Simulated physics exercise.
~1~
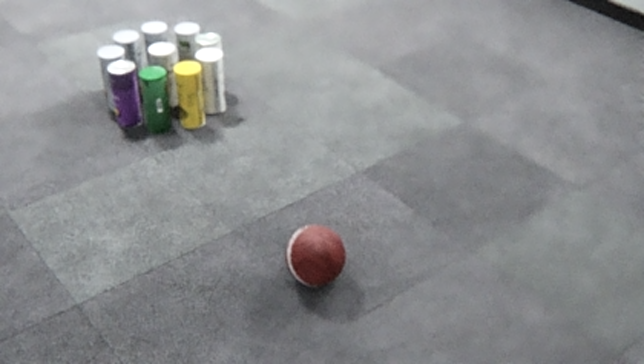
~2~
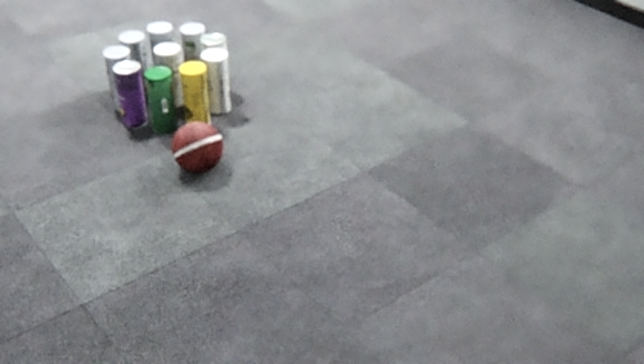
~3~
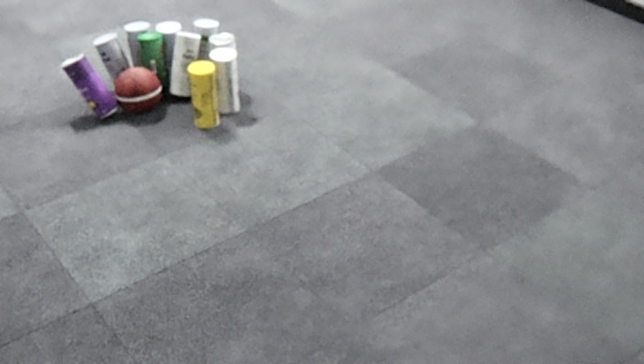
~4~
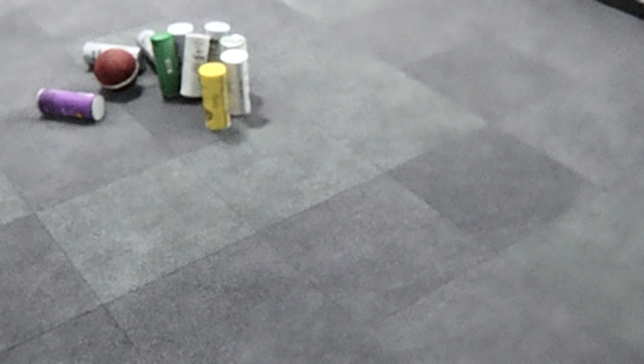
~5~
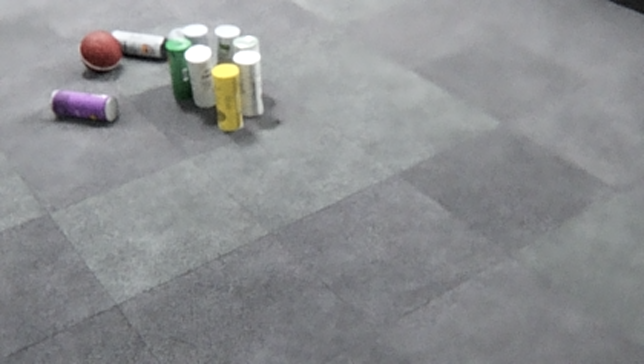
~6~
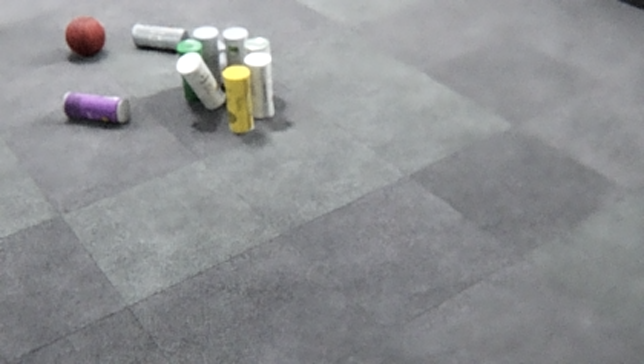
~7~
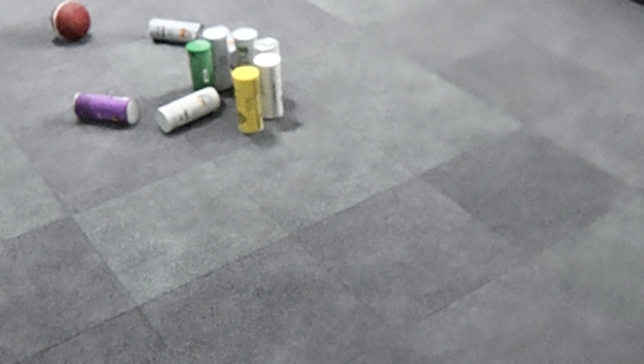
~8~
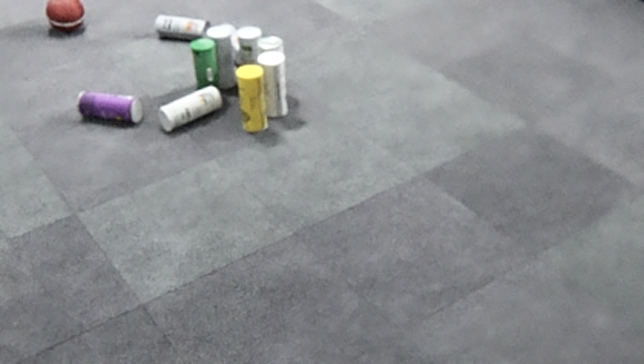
A red ball rolls into grouped canisters, topples several including the purple one, and rolls away.
